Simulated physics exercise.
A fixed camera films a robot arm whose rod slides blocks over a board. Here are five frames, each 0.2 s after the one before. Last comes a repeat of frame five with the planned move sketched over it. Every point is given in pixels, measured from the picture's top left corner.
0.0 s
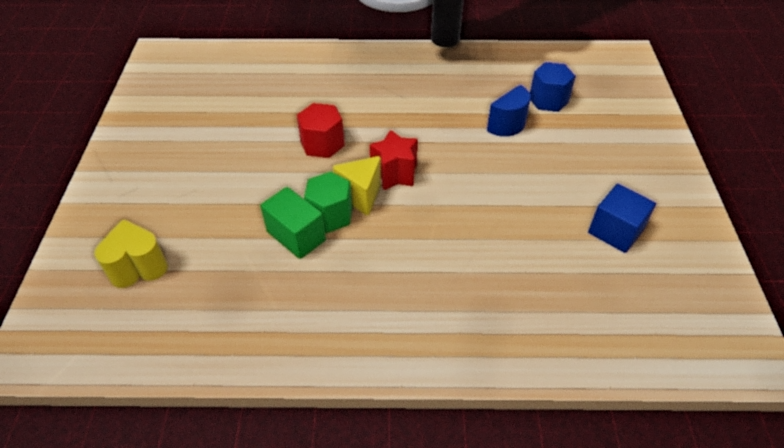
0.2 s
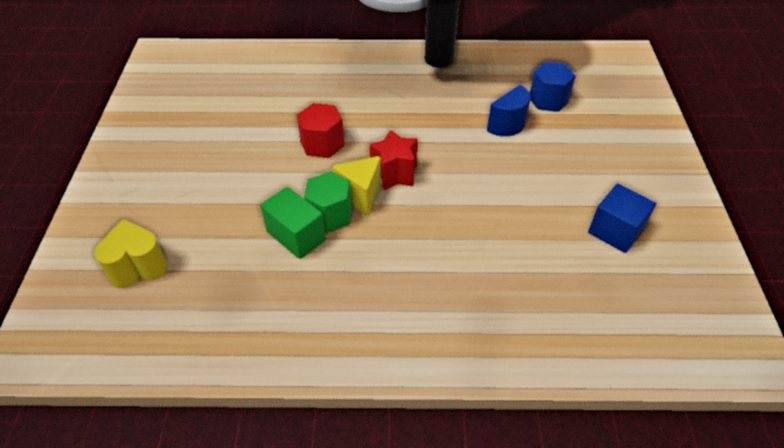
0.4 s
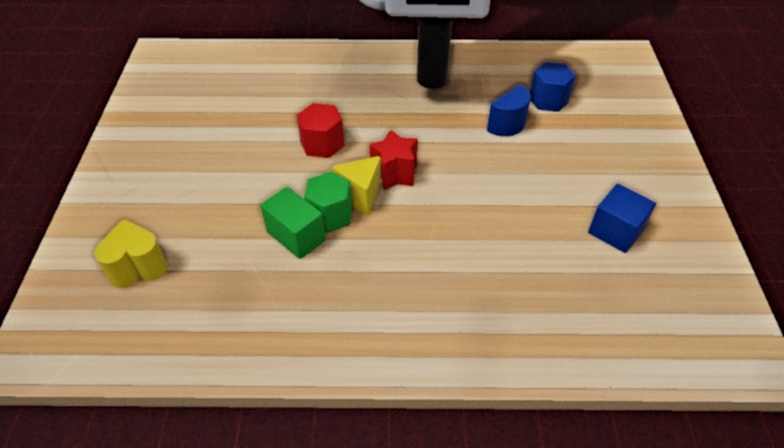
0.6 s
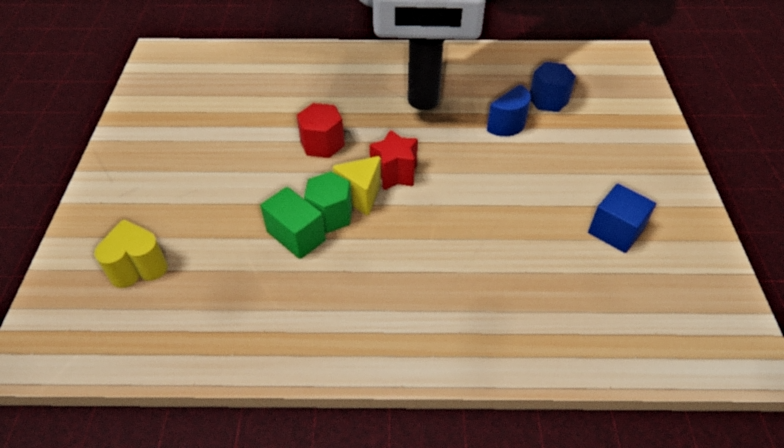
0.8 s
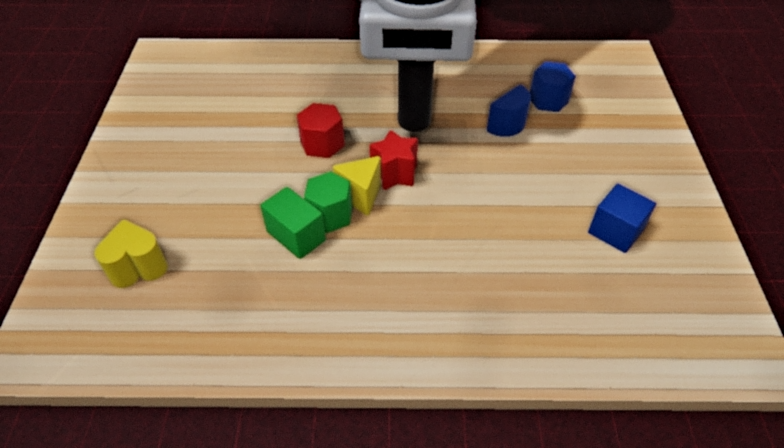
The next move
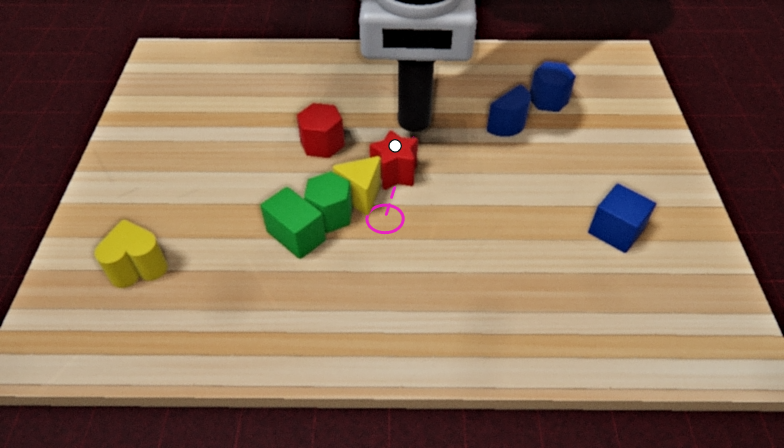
A black rod moves down the board toward the red star while the blocks stay still.
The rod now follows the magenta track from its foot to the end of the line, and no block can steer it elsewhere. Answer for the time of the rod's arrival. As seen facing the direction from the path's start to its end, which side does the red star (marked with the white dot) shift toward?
It is pushed towards the left-hand side.
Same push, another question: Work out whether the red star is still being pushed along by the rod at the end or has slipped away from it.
It is still there in front.
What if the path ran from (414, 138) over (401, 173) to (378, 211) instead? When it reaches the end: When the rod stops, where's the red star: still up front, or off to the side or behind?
My prediction: In front.
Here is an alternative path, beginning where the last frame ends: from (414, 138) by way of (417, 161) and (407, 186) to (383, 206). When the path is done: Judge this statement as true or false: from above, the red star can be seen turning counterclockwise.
False
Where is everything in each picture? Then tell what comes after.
In the first picture, rod's lower end at (445, 40); green oblong block at (291, 208); green six-sided block at (327, 188); yellow triangular piece at (360, 170); red star at (395, 146).
In the second picture, rod at (439, 60); blocks still.
In the third picture, rod at (432, 80); blocks still.
In the fourth picture, rod at (423, 101); blocks still.
In the fifth picture, rod at (414, 122); green oblong block at (291, 208); green six-sided block at (327, 188); yellow triangular piece at (360, 170); red star at (395, 146).
Drawn move, from (414, 138) to (385, 219); the dot is on the red star.
The first path, step by step. One third of the way, rod at (404, 147); green oblong block at (285, 211); green six-sided block at (322, 192); yellow triangular piece at (355, 177); red star at (391, 158).
Two thirds of the way, rod at (394, 174); green oblong block at (264, 218), turned 15° clockwise; green six-sided block at (305, 207), turned 25° clockwise; yellow triangular piece at (346, 202), turned 35° clockwise; red star at (389, 189), turned 20° anticlockwise.
At the end, rod at (385, 203); green oblong block at (263, 218), turned 15° clockwise; green six-sided block at (305, 207), turned 25° clockwise; yellow triangular piece at (348, 220), turned 100° clockwise; red star at (391, 220), turned 35° anticlockwise.
